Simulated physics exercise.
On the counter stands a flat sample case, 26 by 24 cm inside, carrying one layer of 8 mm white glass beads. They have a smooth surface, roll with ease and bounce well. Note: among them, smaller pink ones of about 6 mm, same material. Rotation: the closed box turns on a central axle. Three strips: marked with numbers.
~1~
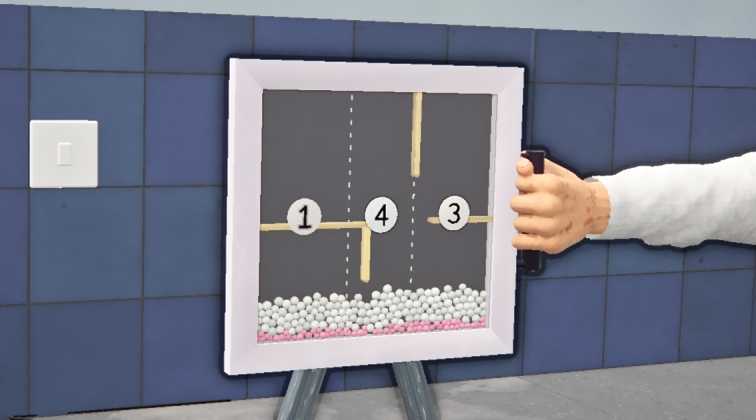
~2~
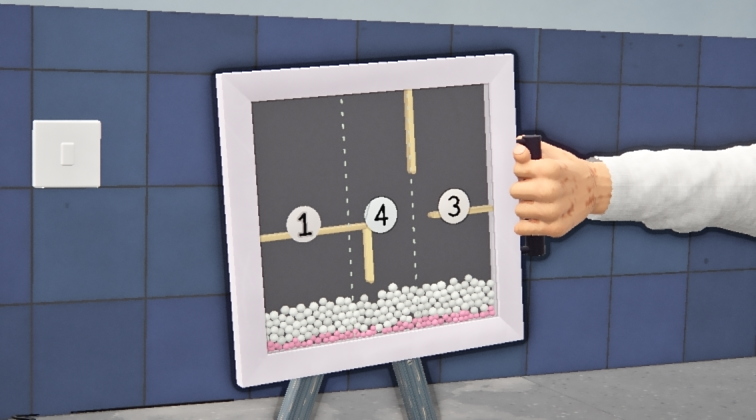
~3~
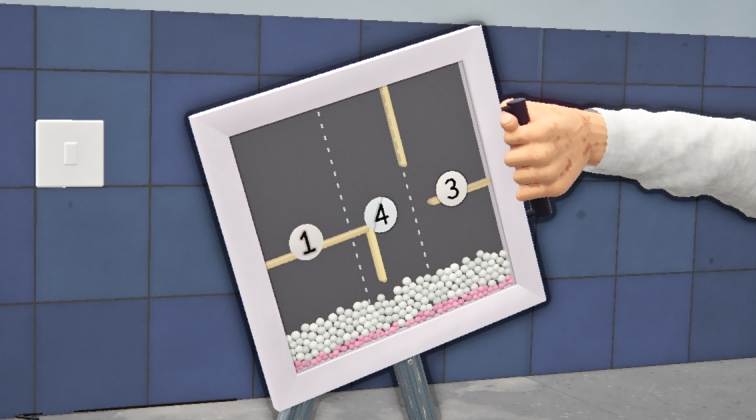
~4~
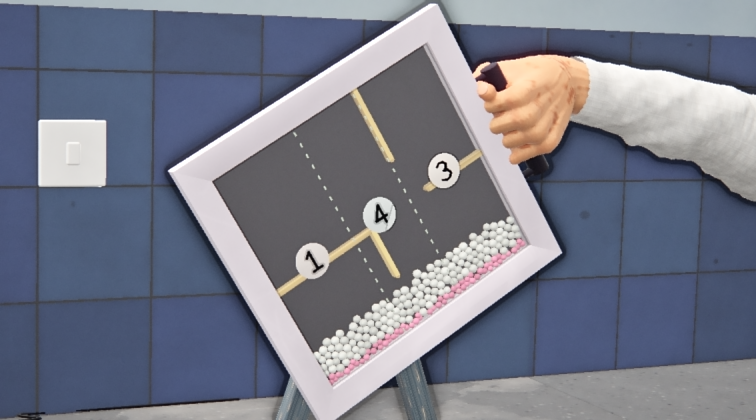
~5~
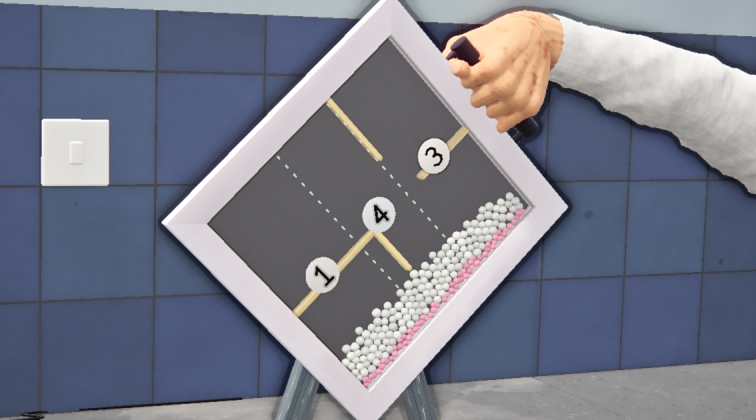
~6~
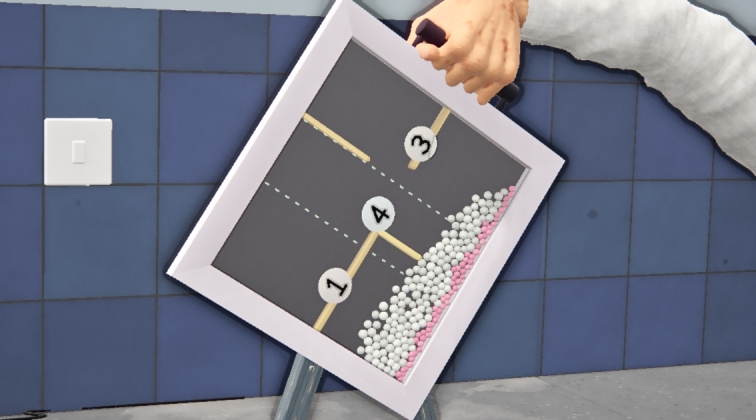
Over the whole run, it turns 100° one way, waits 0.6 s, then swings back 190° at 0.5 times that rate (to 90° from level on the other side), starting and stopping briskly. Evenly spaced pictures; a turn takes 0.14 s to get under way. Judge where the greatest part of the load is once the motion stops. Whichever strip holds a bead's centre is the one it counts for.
The greatest part is in the one marked 3.
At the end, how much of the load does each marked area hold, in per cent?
Strip 1 0, strip 3 85, strip 4 15.
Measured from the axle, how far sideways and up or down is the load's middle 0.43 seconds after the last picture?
Position estimate: Right 9 cm, below 6 cm.
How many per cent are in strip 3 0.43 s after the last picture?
About 0 %.
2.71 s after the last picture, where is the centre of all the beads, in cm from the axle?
The middle sits around 6 cm left and 9 cm below.
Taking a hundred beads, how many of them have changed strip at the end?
My reckoning puts it near 65 percent.
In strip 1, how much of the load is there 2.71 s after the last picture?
That part holds about 75 percent of it.
Then, 0.43 s after the last picture, it stands 100° anticlockwise; the beads' middle is 9 cm right of and 6 cm below the centre; no. 1, 90 %, no. 4, 10 %.
Then, 2.71 s after the last picture, it stands 5° anticlockwise; the beads' middle is 6 cm left of and 9 cm below the centre; no. 1, 75 %, no. 4, 20 %.
Then, 4.39 s after the last picture, it stands 90° clockwise; the beads' middle is 8 cm left of and 7 cm below the centre; no. 3, 85 %, no. 4, 15 %.
All still 5.1 s after it, it stands 90° clockwise; no. 1, 0 %, no. 3, 85 %, no. 4, 15 %.
